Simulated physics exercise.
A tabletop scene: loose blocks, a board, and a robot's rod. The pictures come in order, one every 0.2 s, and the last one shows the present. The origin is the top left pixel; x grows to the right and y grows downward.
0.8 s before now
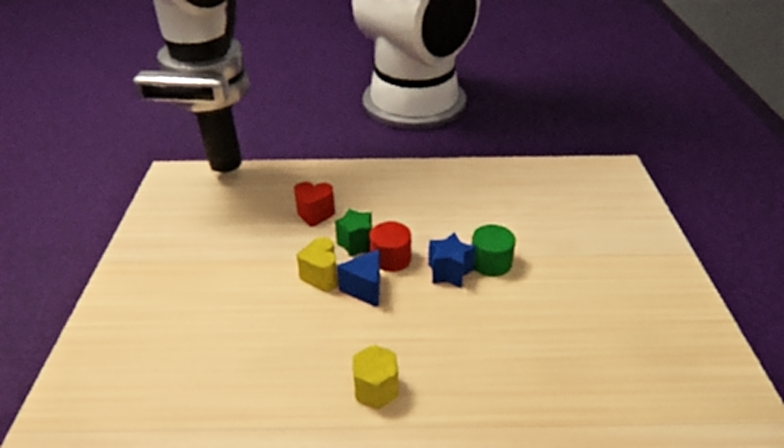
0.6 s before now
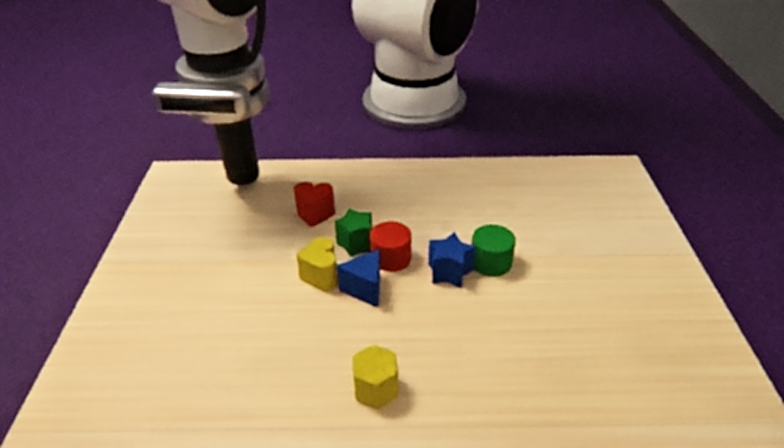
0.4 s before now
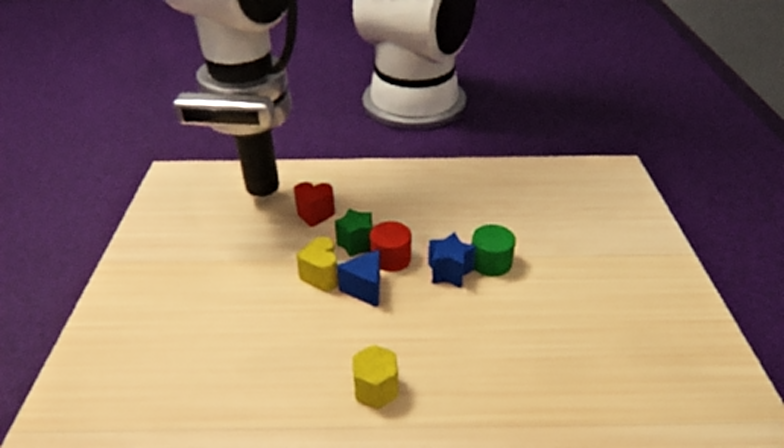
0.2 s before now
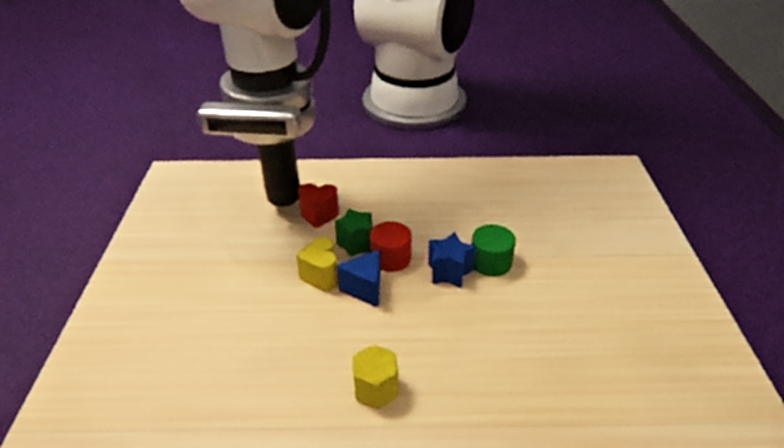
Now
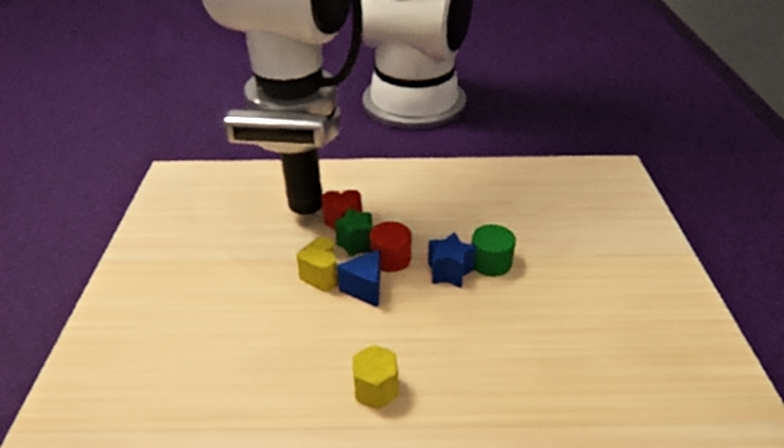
A robot arm holding a dark rod moves over the far left of a pale wooden board on a purple surface, seen from a fixed view above the near edge. Red and yellow hearts, green and blue stars, red and green cylinders and a blue triangle cluster beyond a yellow hexagonal block. The rod slides right and slightly nearer, then pushes the red heart right, beside the green star.
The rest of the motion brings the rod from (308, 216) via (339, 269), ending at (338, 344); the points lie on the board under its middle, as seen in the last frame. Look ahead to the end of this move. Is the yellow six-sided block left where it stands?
Yes.
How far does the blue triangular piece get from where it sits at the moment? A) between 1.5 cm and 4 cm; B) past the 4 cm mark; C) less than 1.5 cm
I'll go with A - between 1.5 cm and 4 cm.
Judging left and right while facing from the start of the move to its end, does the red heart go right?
Short answer: No.
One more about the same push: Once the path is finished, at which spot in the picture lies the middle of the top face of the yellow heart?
It will likely be found at (295, 303).
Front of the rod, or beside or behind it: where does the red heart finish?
It is off to the side or behind.
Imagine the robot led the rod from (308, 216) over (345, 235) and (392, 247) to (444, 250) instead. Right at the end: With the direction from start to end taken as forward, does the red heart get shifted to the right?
Short answer: No.
On the path given first. One third of the way, rod at (329, 238); yellow heart at (319, 254); red heart at (357, 202), turned 55° anticlockwise; green star-shaped block at (365, 222), turned 40° clockwise.
Two thirds of the way, rod at (341, 281); yellow heart at (305, 288), turned 85° clockwise; red heart at (357, 202), turned 55° anticlockwise; green star-shaped block at (365, 225); blue triangular piece at (373, 278), turned 50° anticlockwise.
At the end, rod at (337, 332); yellow heart at (295, 303), turned 145° clockwise; red heart at (357, 202), turned 55° anticlockwise; green star-shaped block at (365, 225); blue triangular piece at (376, 282), turned 60° anticlockwise; yellow six-sided block still.
